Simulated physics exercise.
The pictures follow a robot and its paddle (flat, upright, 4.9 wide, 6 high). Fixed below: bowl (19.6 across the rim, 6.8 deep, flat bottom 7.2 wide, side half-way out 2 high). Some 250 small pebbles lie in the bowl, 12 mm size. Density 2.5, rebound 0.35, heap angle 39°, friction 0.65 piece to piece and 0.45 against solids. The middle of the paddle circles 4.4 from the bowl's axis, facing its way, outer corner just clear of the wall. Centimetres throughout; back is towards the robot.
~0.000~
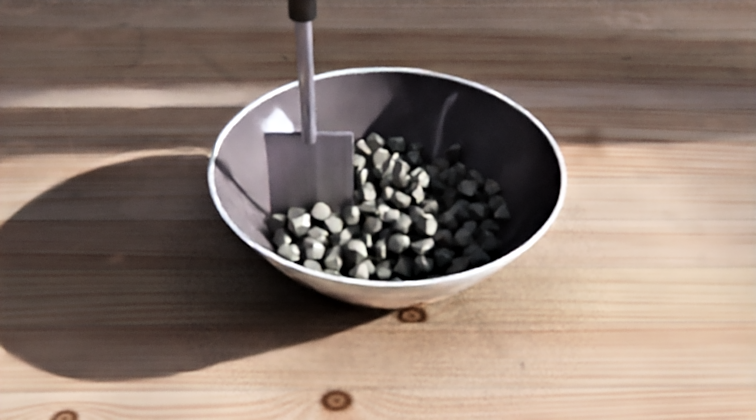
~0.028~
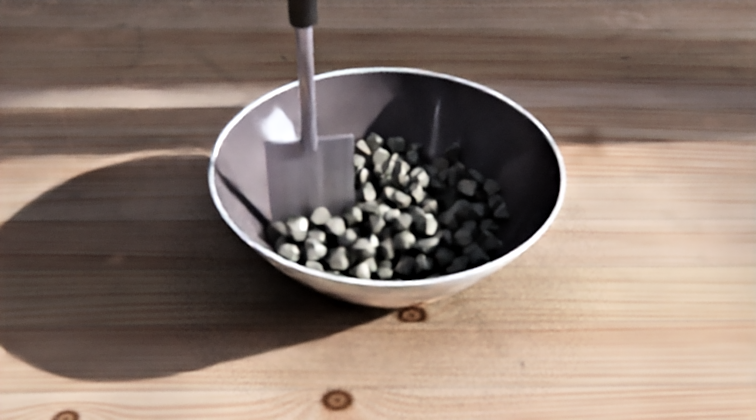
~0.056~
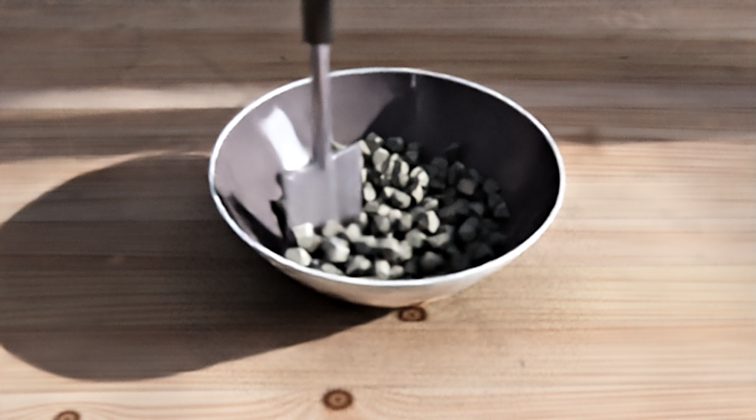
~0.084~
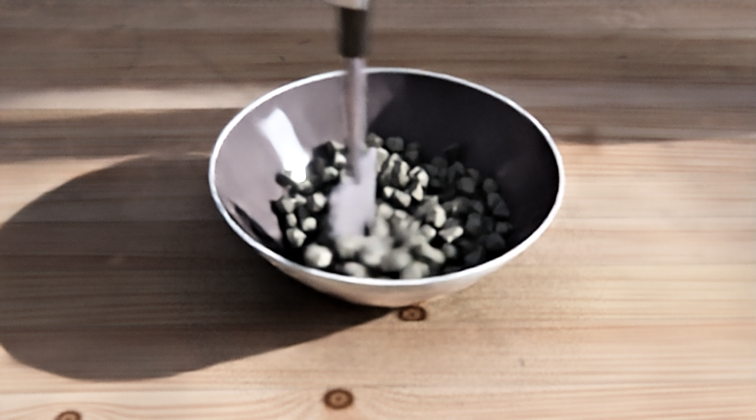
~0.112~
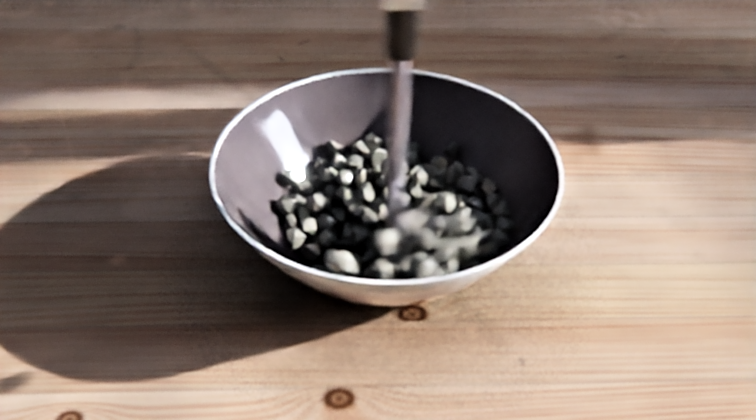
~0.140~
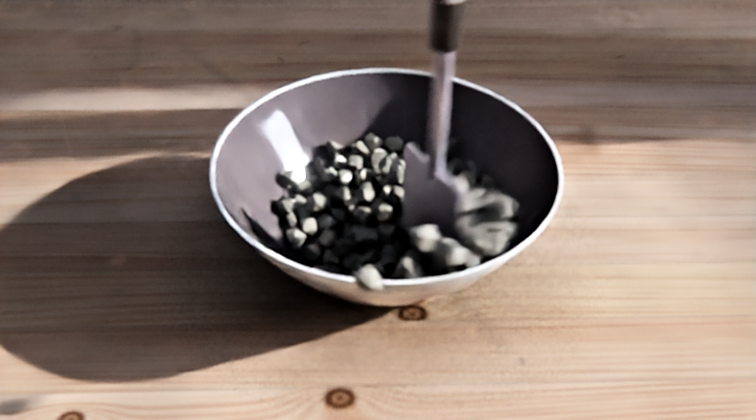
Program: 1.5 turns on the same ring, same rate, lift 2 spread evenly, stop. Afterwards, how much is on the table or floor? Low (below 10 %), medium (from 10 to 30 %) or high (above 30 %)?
Share on the table or floor: Medium (from 10 to 30 %).
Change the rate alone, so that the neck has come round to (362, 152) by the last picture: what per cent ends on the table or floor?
About 0 per cent.
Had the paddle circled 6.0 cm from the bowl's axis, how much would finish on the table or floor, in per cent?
It would be near 0 per cent.
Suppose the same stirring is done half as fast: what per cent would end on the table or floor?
Then about 0 per cent.
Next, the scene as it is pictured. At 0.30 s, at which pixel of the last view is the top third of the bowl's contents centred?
At about (352, 131).
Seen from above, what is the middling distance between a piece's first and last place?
Roughly 4 cm.
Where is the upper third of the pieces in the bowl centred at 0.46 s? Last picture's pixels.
Around (341, 215).
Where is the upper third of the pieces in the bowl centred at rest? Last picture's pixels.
Near (373, 216).
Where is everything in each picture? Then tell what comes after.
In the first picture, paddle neck at (308, 110), 0° round; upper third of the load around (392, 214), from x 280 to 500, top at y 145; 253 in the bowl.
In the second picture, paddle neck at (308, 117), 10° round; upper third of the load around (391, 216), from x 280 to 500, top at y 145.
In the third picture, paddle neck at (322, 135), 36° round; upper third of the load around (392, 223), from x 285 to 500, top at y 145.
In the fourth picture, paddle neck at (354, 149), 64° round; upper third of the load around (406, 229), from x 285 to 500, top at y 145.
In the fifth picture, paddle neck at (397, 152), 93° round; upper third of the load around (425, 229), from x 285 to 505, top at y 145.
In the sixth picture, paddle neck at (437, 143), 121° round; upper third of the load around (456, 216), from x 285 to 510, top at y 145; 252 in the bowl, 1 in flight or on the tool.
After 0.30 s, 280° round, highest piece 11 above the table; 227 in the bowl, 6 on the table or floor, 20 in flight or on the tool.
After 0.46 s, 80° round, highest piece 9 above the table; 210 in the bowl, 31 on the table or floor, 12 in flight or on the tool.
After 0.74 s, 180° round, highest piece 5 above the table; 207 in the bowl, 46 on the table or floor.
After 1.44 s, 180° round, highest piece 5 above the table; 207 in the bowl, 46 on the table or floor.
At rest, 207 in the bowl, 46 on the table or floor. That is 18 % on the table or floor.
